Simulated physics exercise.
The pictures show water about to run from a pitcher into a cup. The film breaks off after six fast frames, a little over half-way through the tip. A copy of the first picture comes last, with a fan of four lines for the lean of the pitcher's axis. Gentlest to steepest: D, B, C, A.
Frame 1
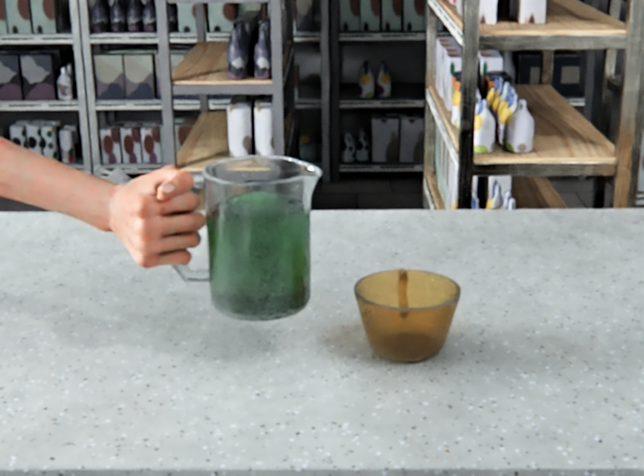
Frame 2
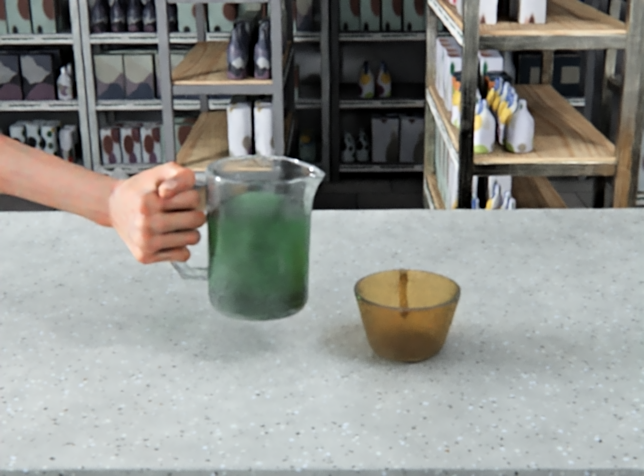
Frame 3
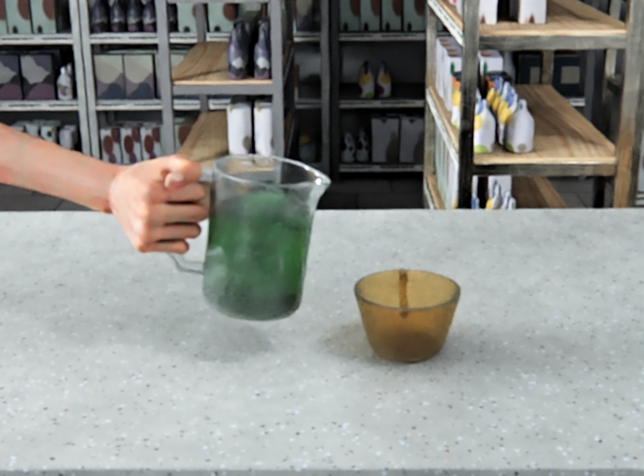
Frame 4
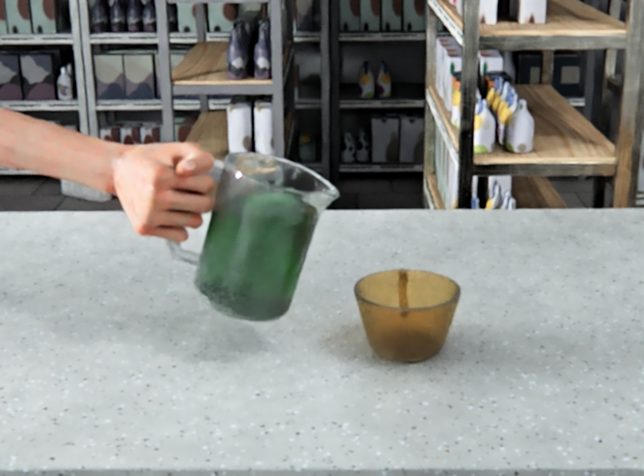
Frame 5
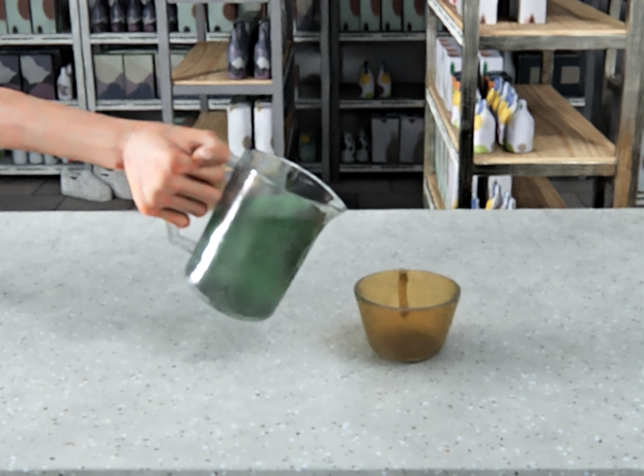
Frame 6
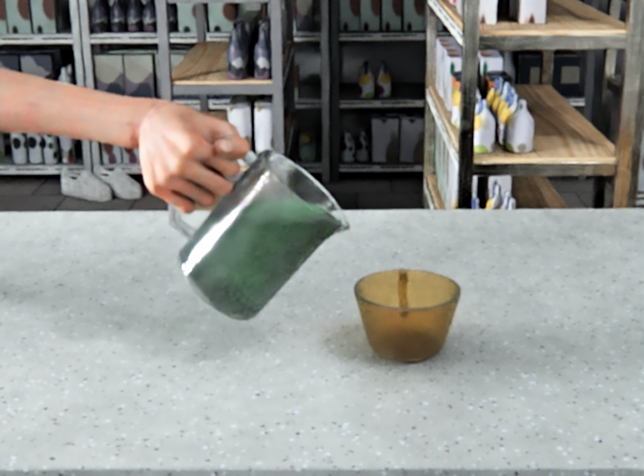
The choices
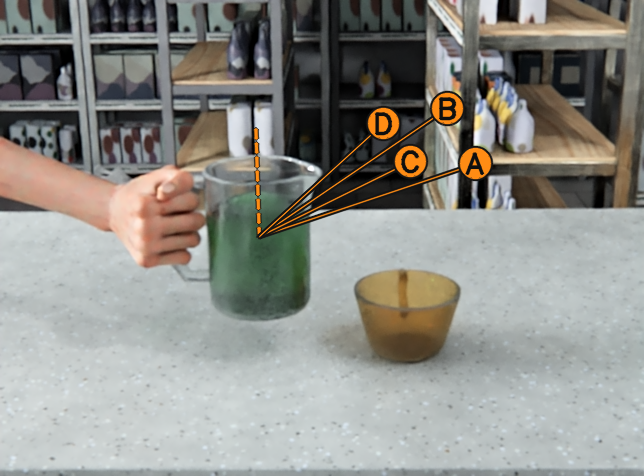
A hand lifts and tilts a glass pitcher of green liquid rightward beside an amber cup.
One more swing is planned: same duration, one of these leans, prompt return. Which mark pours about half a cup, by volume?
Use tilt C.
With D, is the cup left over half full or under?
Under half.
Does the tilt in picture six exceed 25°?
Yes, it does.
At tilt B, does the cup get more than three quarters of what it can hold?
No, less.
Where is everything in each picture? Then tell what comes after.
In the first picture, upright, lip at (319, 172); rim of the cup round (407, 288); nothing has left yet.
In the second picture, tipped about 2°, lip at (322, 174); nothing has left yet.
In the third picture, tipped about 8°, lip at (328, 181); nothing has left yet.
In the fourth picture, tipped about 17°, lip at (337, 193); nothing has left yet.
In the fifth picture, tipped about 29°, lip at (344, 208); nothing has left yet.
In the sixth picture, tipped about 40°, lip at (348, 226); nothing has left yet.
In orange, A at (459, 169); B at (433, 117); C at (395, 169); D at (370, 135).
If A is chosen, the cup ends with about 67 % of what it can hold; 5 % of the water is spilt.
If B is chosen, the cup ends with about 29 % of what it can hold.
If C is chosen, the cup ends with about 48 % of what it can hold.
If D is chosen, the cup ends with about 14 % of what it can hold.
